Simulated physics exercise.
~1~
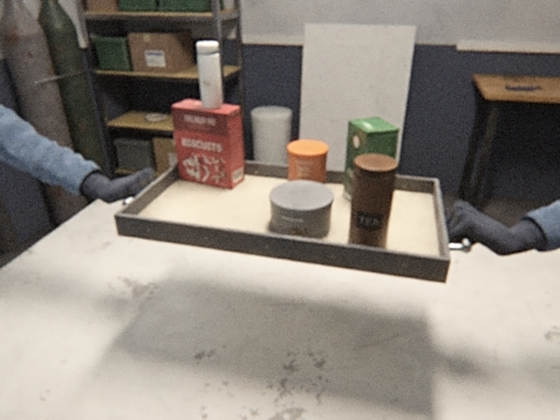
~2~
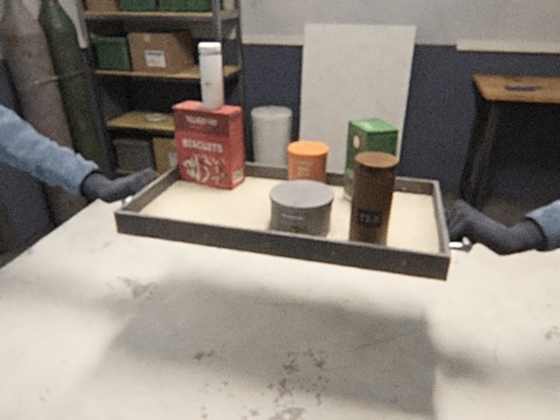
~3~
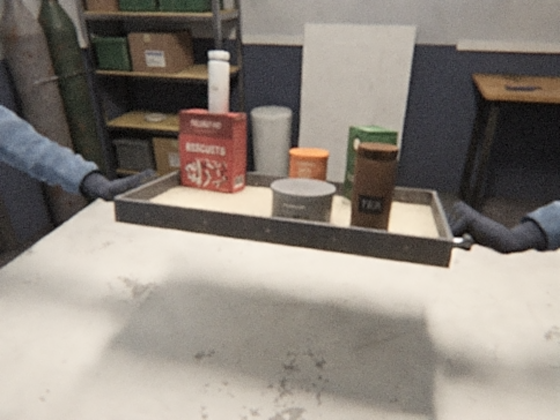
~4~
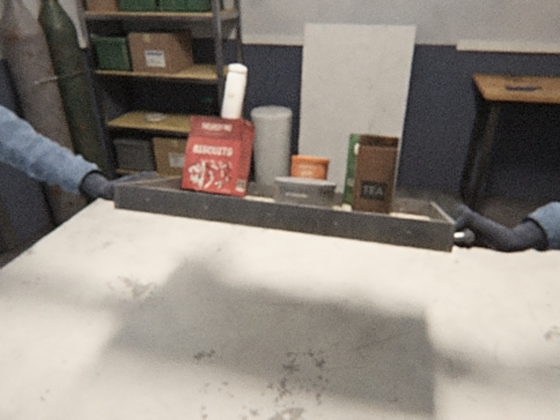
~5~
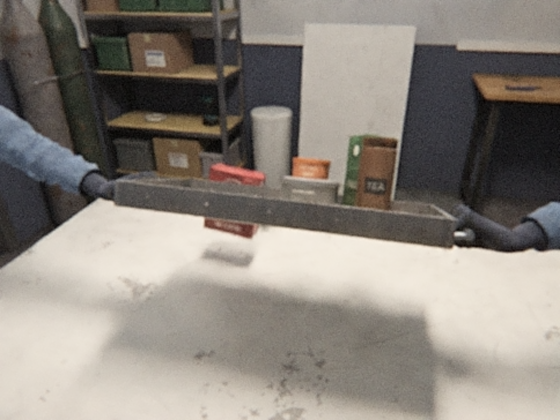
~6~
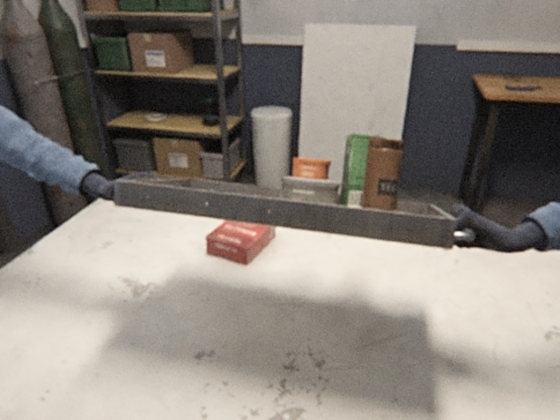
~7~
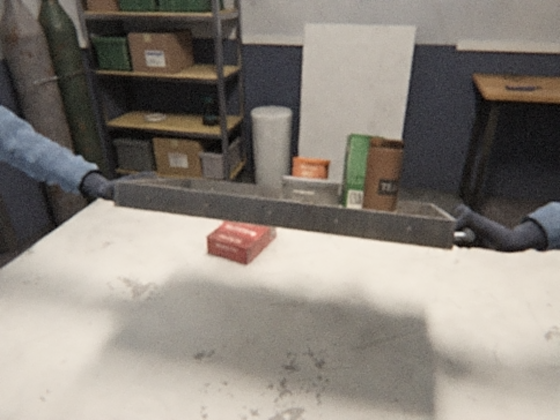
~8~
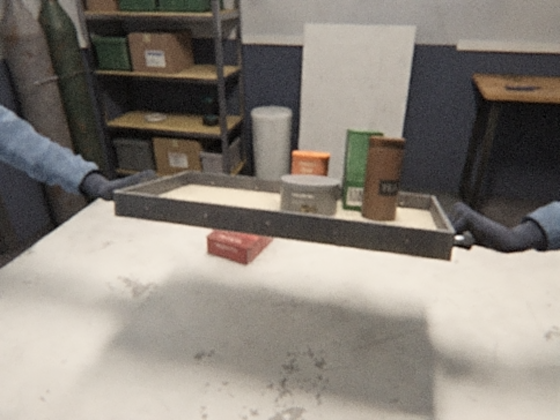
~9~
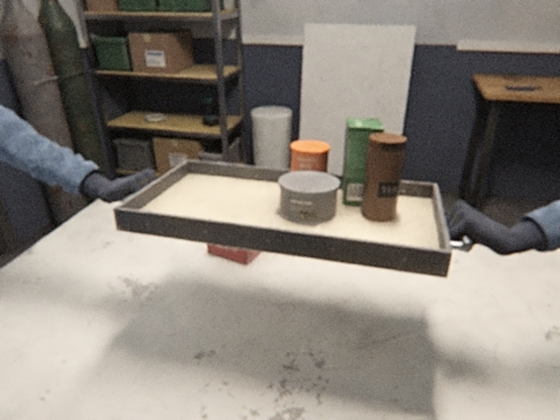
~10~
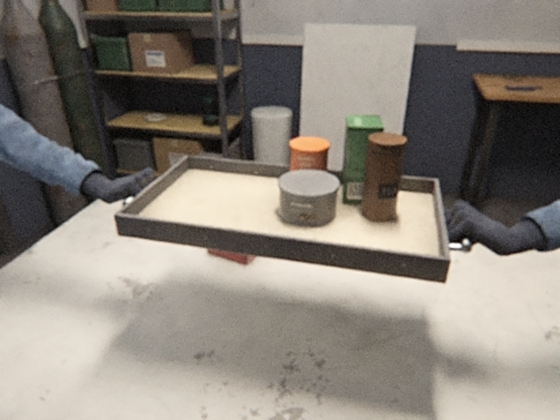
A shallow dark tray with a pale base, held at each end by a gloved hand, hovers above a worn white table in a storeroom, seen from the front and slightly above. A red box and a white bottle stand on the left, with a grey tub, orange tin, green carton and brown jar further right. The tray's far side dips, and the bottle and red box lean, then drop off it. The red box lands on its side on the table. The tray levels again, the tub and jar slightly shifted, the red box partly hidden beneath.
